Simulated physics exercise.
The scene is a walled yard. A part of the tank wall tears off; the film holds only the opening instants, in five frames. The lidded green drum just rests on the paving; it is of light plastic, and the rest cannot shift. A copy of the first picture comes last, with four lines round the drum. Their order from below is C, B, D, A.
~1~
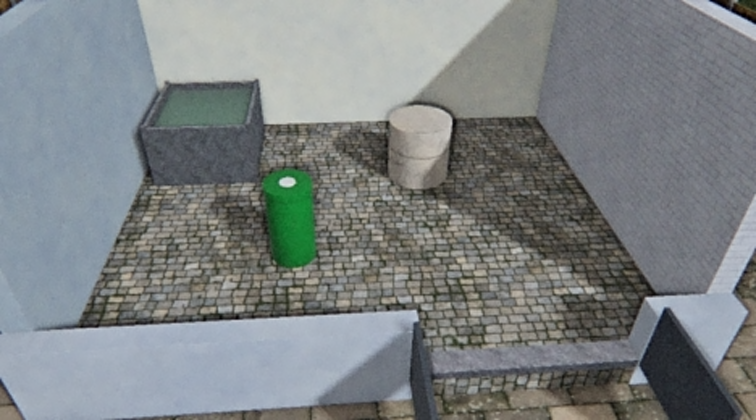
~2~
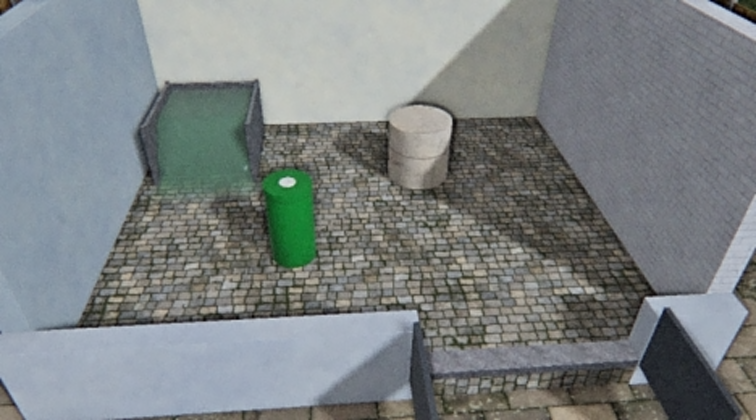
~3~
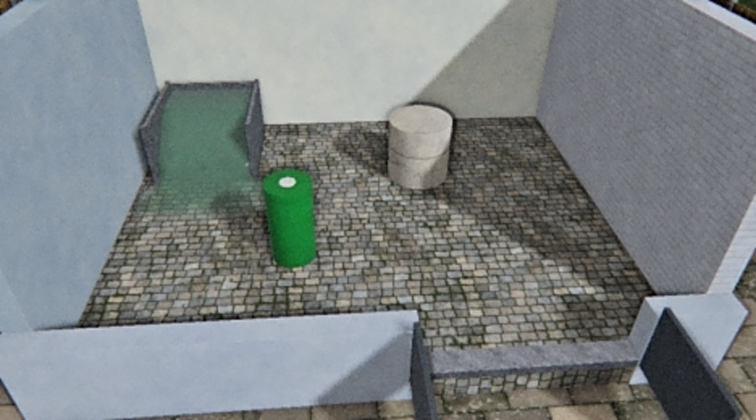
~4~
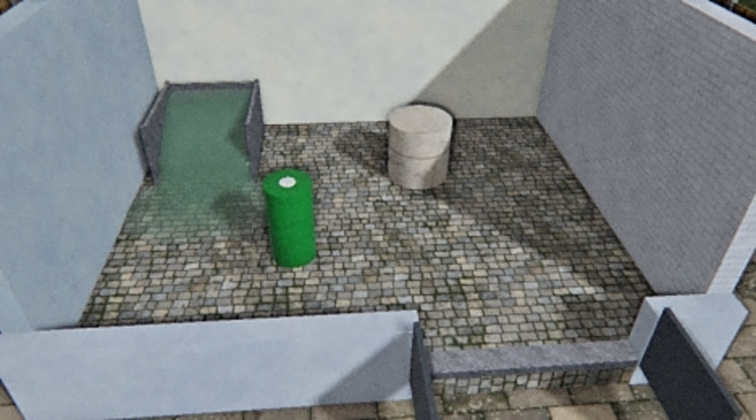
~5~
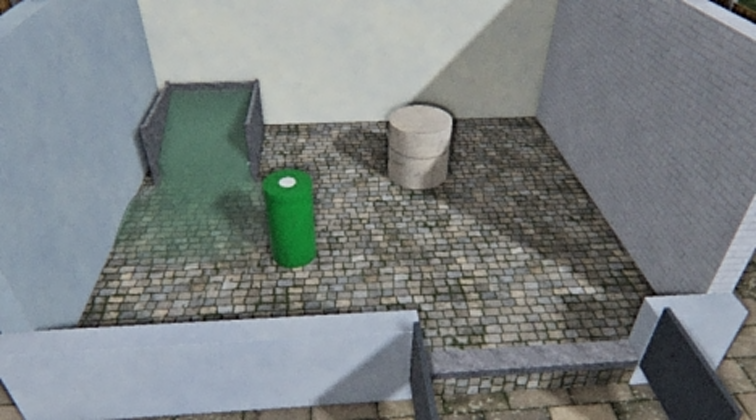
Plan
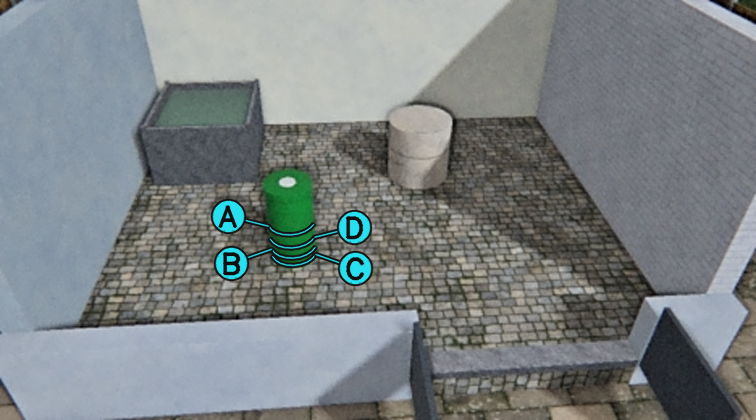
A bright green drum with a white spot on its lid stands left of centre in a walled, cobbled yard, seen from above by a still camera. Behind it, a dark grey tank of greenish water sits in the back left corner, with a pale round block near the back wall. The tank's front disappears, and water spreads forward thinly over the cobbles.
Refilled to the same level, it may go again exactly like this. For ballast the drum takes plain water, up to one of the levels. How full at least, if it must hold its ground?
D will do.
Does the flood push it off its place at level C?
Yes, it does.
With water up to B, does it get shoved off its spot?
Yes, that goes wrong.
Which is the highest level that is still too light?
Level B.
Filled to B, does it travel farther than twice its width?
No.
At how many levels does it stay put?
Two of the four.
On the marked copy, A at (290, 234); B at (292, 258); C at (293, 265); D at (291, 248); from the bottom up C, B, D, A.
With A, it does not move.
With B, it is pushed about its own width away.
With C, it is pushed about 7 times its own width away.
With D, it does not move.
